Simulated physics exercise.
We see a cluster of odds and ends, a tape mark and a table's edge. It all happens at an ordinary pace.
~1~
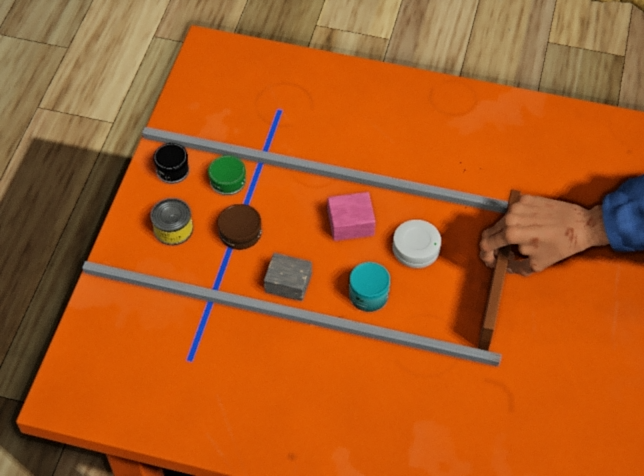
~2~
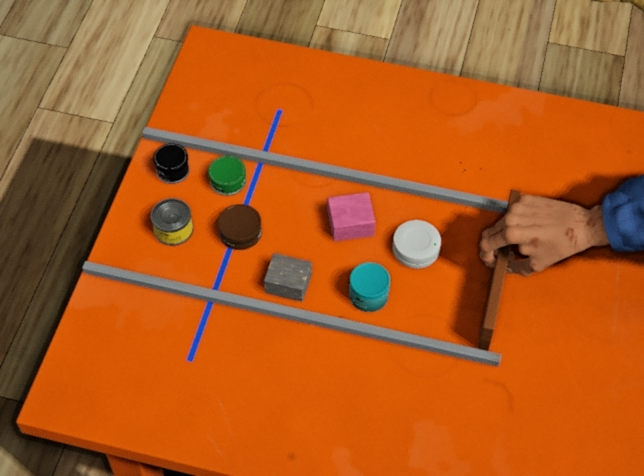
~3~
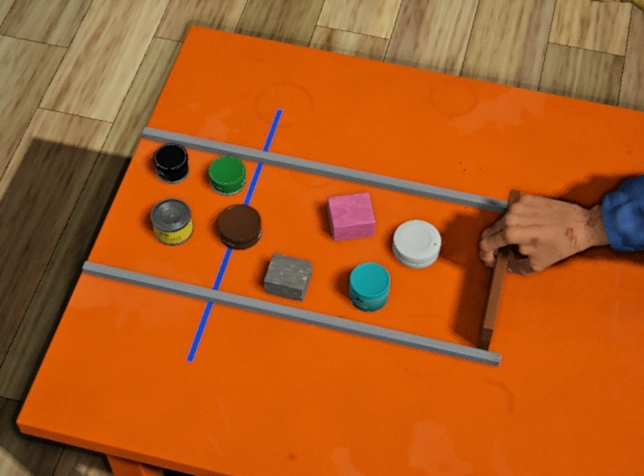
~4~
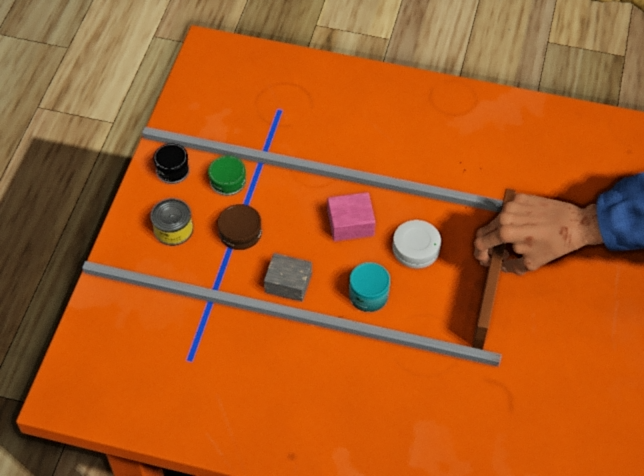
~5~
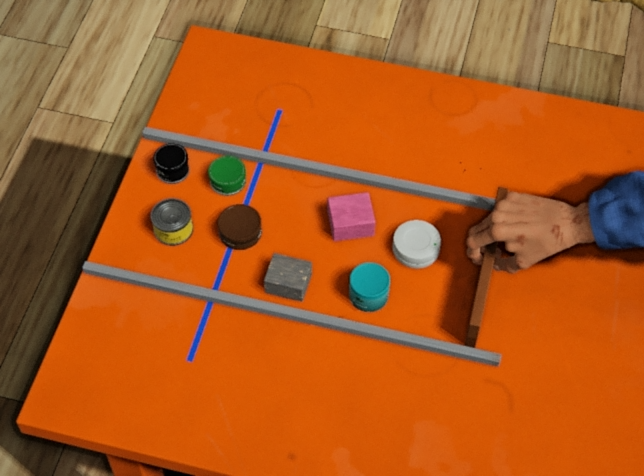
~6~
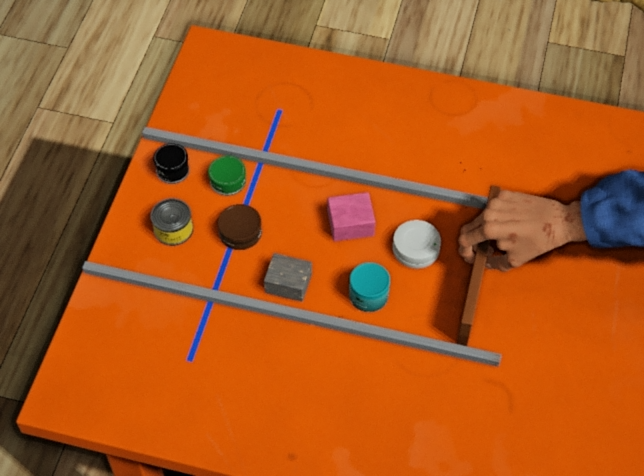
A hand in a blue sleeve grips a brown board at the right of an orange table on a wooden floor, seen from above at an angle. Between two grey rails sit a black pot, green and yellow tins and a brown tub near a blue tape line at left, with a grey block, pink block, turquoise tub and white lid nearer the board. The hand slides the board slightly left while everything else stays still.
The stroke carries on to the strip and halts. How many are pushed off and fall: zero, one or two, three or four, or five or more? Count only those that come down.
In the end the number that fall off is zero.
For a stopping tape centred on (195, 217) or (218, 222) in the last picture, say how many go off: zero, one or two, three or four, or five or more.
In that order: One or two; none.
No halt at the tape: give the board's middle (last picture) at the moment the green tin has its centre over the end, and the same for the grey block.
For the green tin at (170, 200), for the grey block at (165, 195).
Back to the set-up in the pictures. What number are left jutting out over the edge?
The number is 0.
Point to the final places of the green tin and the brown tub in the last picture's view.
The green tin stops around (200, 170); the brown tub around (177, 223).
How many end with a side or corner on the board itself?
It touches 3.
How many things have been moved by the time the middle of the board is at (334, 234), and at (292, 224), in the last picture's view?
4 and 5.
Soon after, none off yet; black pot at rest near (172, 164); yellow tin at rest near (172, 222); green tin at rest near (228, 176).
At rest, the number that fall off is zero.
